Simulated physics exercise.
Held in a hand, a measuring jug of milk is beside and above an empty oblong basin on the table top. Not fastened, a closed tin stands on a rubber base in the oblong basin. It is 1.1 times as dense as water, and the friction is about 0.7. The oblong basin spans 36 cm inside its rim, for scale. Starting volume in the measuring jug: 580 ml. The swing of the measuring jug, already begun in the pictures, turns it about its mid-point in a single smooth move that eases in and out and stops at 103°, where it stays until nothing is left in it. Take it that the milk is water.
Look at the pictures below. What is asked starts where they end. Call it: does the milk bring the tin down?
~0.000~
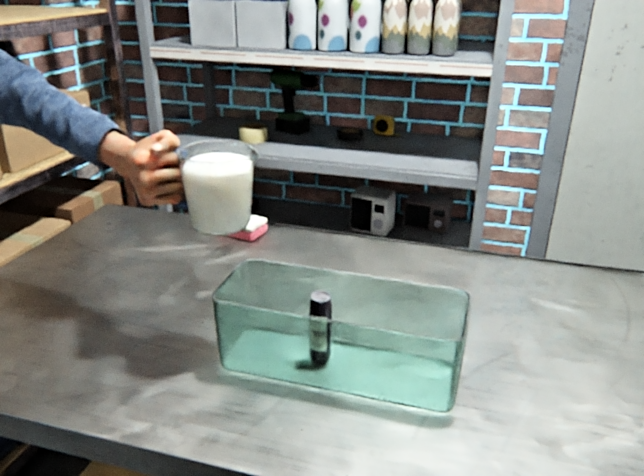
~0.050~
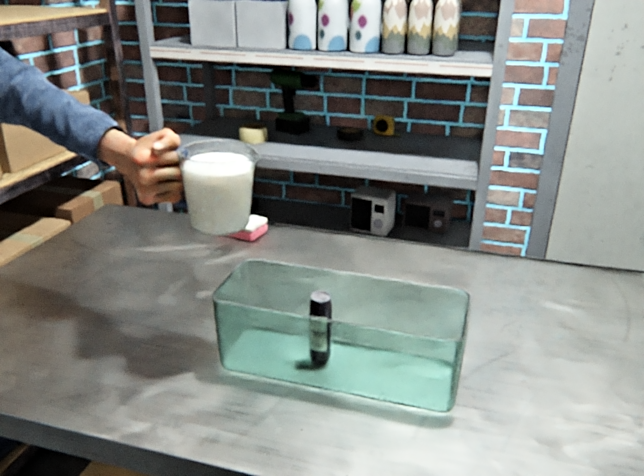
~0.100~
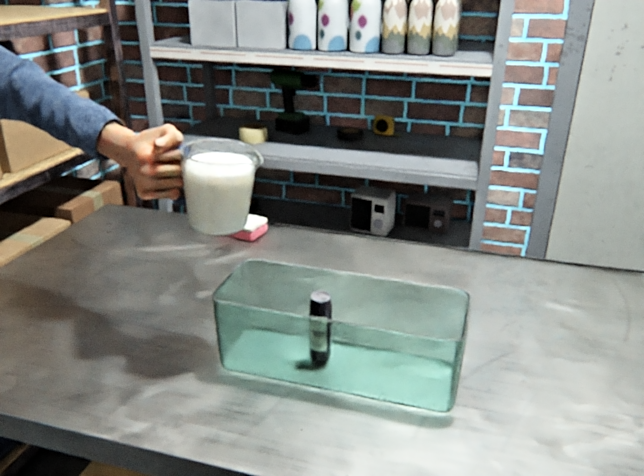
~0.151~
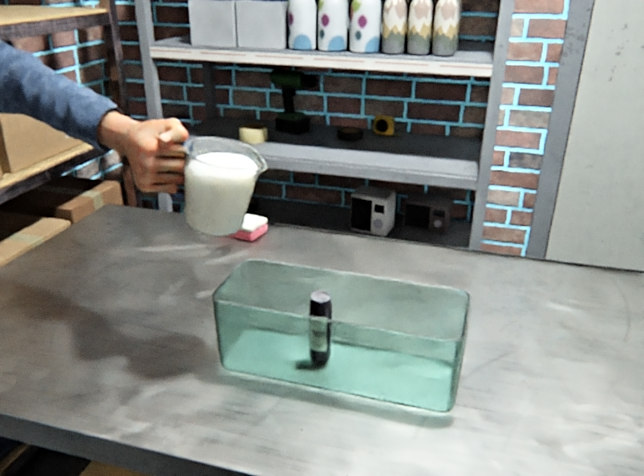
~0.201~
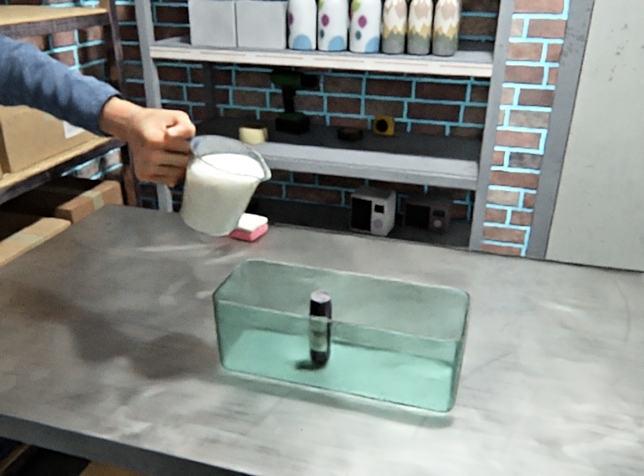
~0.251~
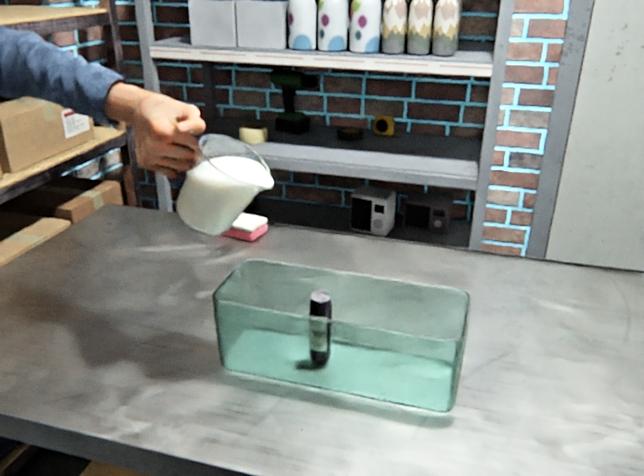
Call: Brought down.
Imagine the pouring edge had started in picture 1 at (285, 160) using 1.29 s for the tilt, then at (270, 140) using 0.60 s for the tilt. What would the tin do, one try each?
The tin stays vertical the first time and overturns the second time.
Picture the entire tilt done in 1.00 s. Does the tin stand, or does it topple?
In that case the tin overturns.
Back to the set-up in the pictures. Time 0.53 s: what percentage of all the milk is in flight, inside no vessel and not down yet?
Estimate: About 28 % of all of it.
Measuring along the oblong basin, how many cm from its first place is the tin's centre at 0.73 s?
Around 2 cm.
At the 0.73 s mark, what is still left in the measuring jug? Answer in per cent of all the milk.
12 in a hundred, give or take.
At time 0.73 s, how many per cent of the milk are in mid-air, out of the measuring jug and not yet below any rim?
Estimate: About 16 in a hundred.
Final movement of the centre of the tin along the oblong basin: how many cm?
Roughly 9.5 cm.
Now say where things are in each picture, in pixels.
In the first picture, tilt 0°; pouring edge (259, 157); surface from (188, 158) to (252, 165); the oblong basin's rim runs from (228, 279) to (468, 316); the tin's top is at (321, 299).
In the second picture, tilt 1°; pouring edge (260, 158); surface from (188, 158) to (252, 166).
In the third picture, tilt 6°; pouring edge (262, 162); surface from (191, 158) to (253, 167).
In the fourth picture, tilt 12°; pouring edge (266, 168); surface from (192, 159) to (257, 169).
In the fifth picture, tilt 21°; pouring edge (269, 176); surface from (196, 162) to (265, 173).
In the sixth picture, tilt 32°; pouring edge (272, 187); surface from (193, 171) to (271, 180); 1 per cent is over the edge.
By 0.53 s the tilt is 92° and 54 per cent is still to pour; the tin stands where it began.
By 0.73 s the tilt is 103° and 12 per cent is still to pour; the tin stands 2 cm from where it began.
By 0.94 s the tilt is 103° and 1 per cent is still to pour; the tin leans 26°.
By 1.17 s the tilt is 103° and 0 per cent is still to pour; the tin lies on its side.
At rest the tin lies on its side.
